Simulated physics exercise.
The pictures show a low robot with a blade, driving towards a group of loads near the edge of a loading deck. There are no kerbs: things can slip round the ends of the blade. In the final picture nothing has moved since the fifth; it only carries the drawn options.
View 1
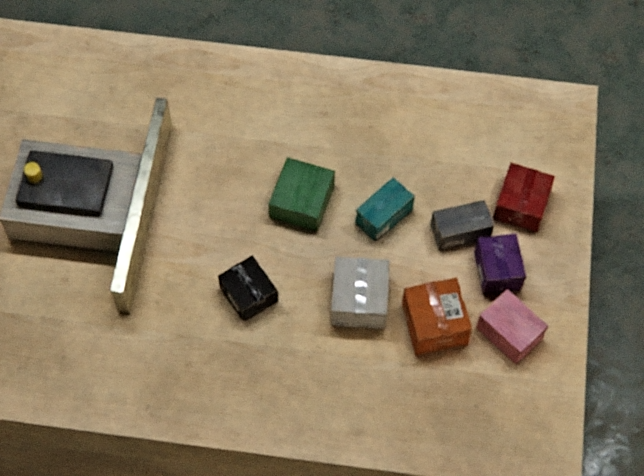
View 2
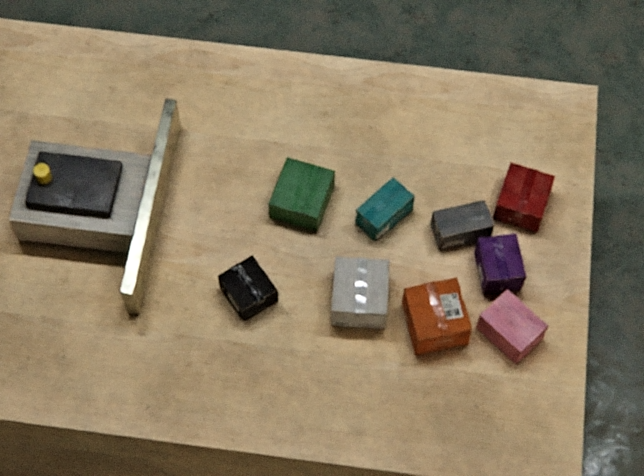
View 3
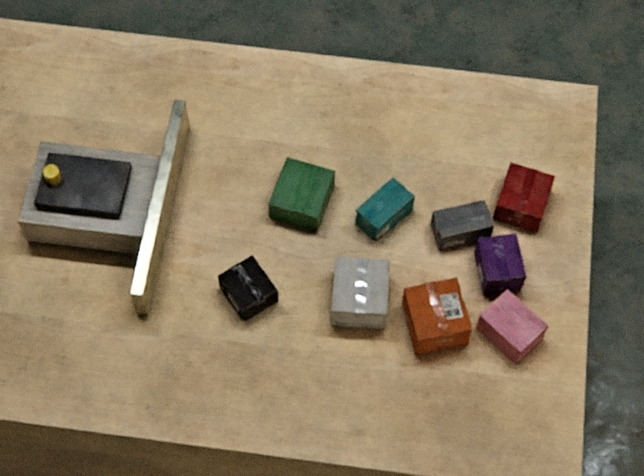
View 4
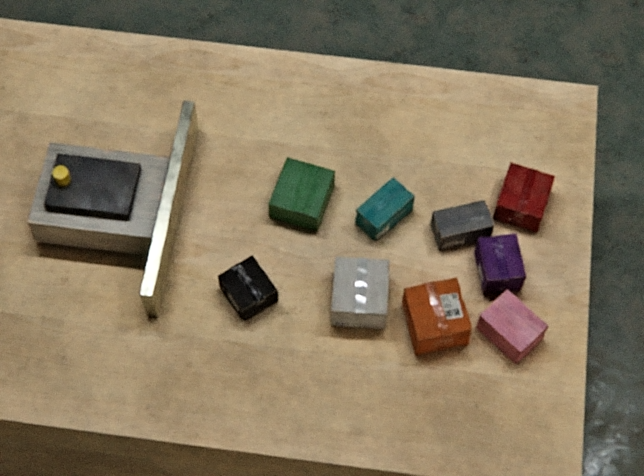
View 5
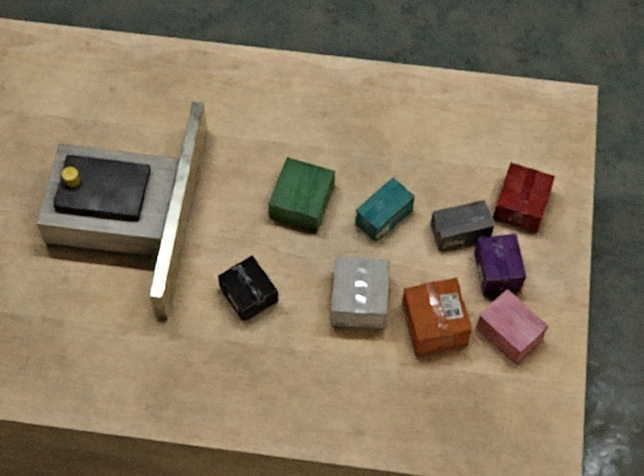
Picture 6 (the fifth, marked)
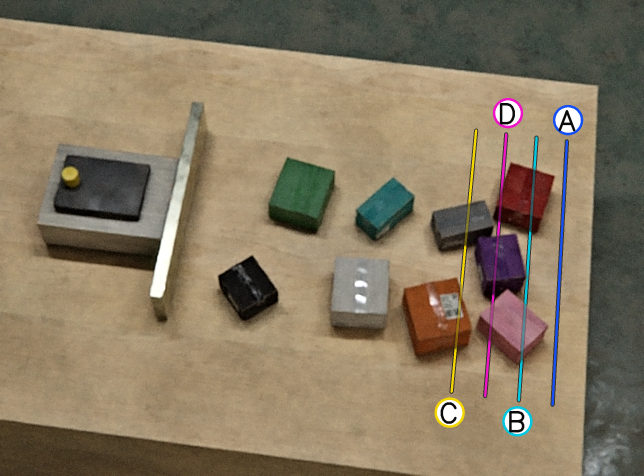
A pale wooden deck, seen from above at a slight angle by a still camera, stretches across the view with dark grey floor beyond its far and right edges. On the left sits a low silver and black robot with a yellow knob and a long upright blade, facing green, turquoise, grey, red, black, white, orange, purple and pink boxes. The robot creeps a short way right, blade first, while the boxes stay still, untouched.
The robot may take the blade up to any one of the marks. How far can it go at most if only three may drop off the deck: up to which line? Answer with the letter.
No fourth one falls up to C.
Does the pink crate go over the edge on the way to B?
Yes.
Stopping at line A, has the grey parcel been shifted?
Yes.
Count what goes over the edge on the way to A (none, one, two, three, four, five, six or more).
Six or more.
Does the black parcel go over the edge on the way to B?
No.
On the marked copy, A at (560, 266); B at (528, 262); C at (465, 254); D at (496, 258).
Following C. Soon after the start, robot (210, 199); black parcel (302, 305); green crate (318, 194).
Later, robot (313, 212); pink crate (566, 333); red parcel (541, 197).
In the end, robot (393, 221); orange parcel over the edge; pink crate over the edge; two fallen.
As for the rest, A drops seven; B drops seven; D drops four.
